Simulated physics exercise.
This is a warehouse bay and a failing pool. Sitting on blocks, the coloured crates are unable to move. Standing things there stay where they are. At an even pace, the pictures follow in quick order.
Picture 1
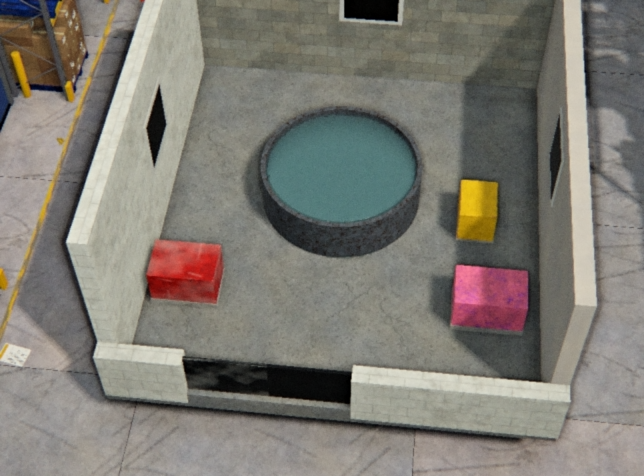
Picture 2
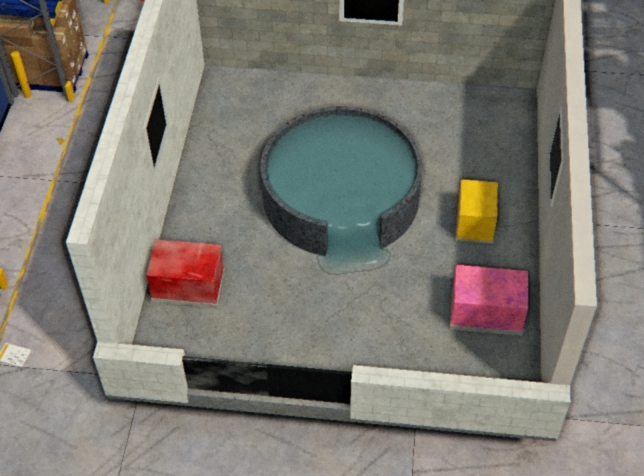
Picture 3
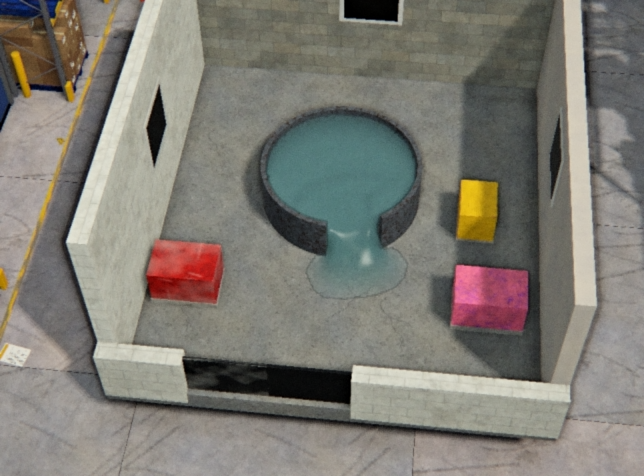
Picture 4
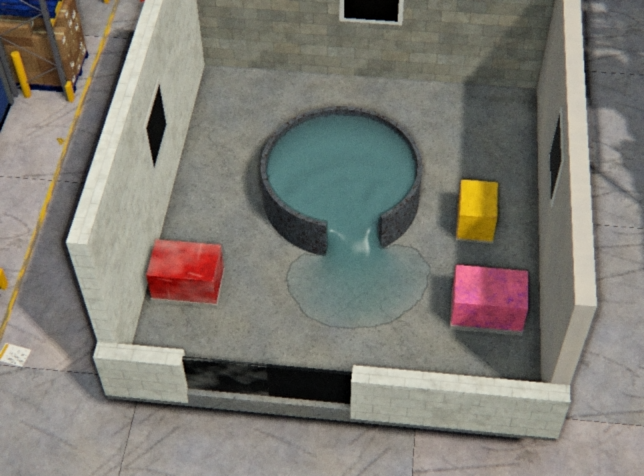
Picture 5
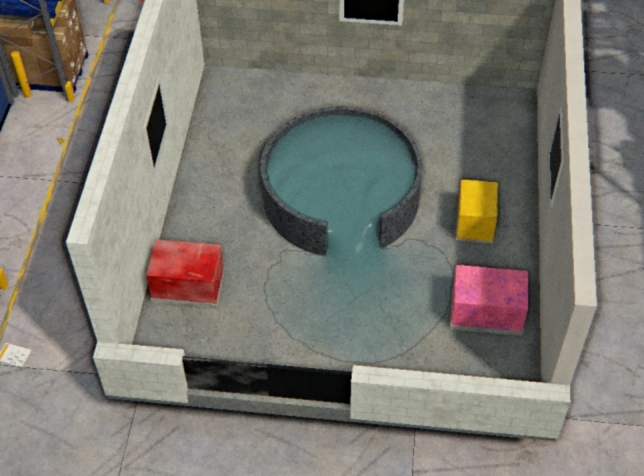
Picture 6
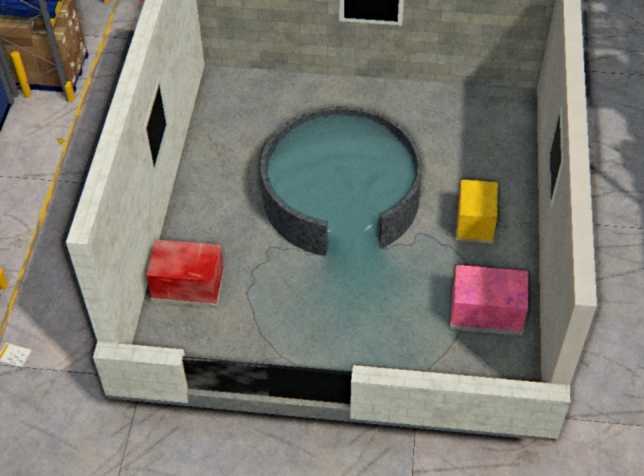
A round, dark-rimmed pool of teal water stands inside a pale, block-walled enclosure on a grey concrete warehouse floor, seen from a high, fixed viewpoint. A red crate sits at the left, with a yellow crate and a pink one at the right. A gap opens in the pool's front rim, and water pours out, spreading steadily across the floor in a widening, thinning sheet while the crates stay still.
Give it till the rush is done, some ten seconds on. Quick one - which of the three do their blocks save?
My prediction: The yellow crate will be left wet. The pink crate will be left wet. The red crate will be left wet.
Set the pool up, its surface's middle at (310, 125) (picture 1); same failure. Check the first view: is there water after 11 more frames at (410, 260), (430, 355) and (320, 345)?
First drenched; next drenched; last drenched.
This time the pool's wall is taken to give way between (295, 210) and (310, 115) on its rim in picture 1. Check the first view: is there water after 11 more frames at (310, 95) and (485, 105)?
Submerged, untouched.
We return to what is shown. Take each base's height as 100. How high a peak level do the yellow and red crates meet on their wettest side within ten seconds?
About 320 % and 190 %.
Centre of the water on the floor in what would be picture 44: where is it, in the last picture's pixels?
My guess is about (357, 265).
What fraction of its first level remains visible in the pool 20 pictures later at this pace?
Around 50 percent.
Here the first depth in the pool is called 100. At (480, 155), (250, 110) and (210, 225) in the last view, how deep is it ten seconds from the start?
At the three places, in the order asked: Around 6, 10 and 6 per cent.
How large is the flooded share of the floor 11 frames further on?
Estimated share: About 35 %.
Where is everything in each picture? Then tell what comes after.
In the first frame, still water in the pool at (341, 167).
In the second frame, the front is at (323, 264), out from the gap at (354, 244).
In the third frame, water pours out at (354, 245) and has run to (324, 291).
In the fourth frame, the front is at (329, 320), out from the gap at (354, 245).
In the fifth frame, the front is at (377, 357), out from the gap at (354, 245).
In the sixth frame, the front is at a hidden place, out from the gap at (354, 244).
A moment on, water covers 25 % of the floor; the yellow crate water round its plinth, the pink crate water round its plinth, the red crate water round its plinth.
Next, water covers 35 % of the floor; the yellow crate water round its plinth, the pink crate water round its plinth, the red crate water round its plinth.
Then, water covers 45 % of the floor; the yellow crate water round its plinth, the pink crate water round its plinth, the red crate water round its plinth.
Later, water covers 65 % of the floor; the yellow crate water round its plinth, the pink crate water round its plinth, the red crate water round its plinth.
In the end, water covers 100 % of the floor; the yellow crate was topped, the pink crate was topped, the red crate was topped.
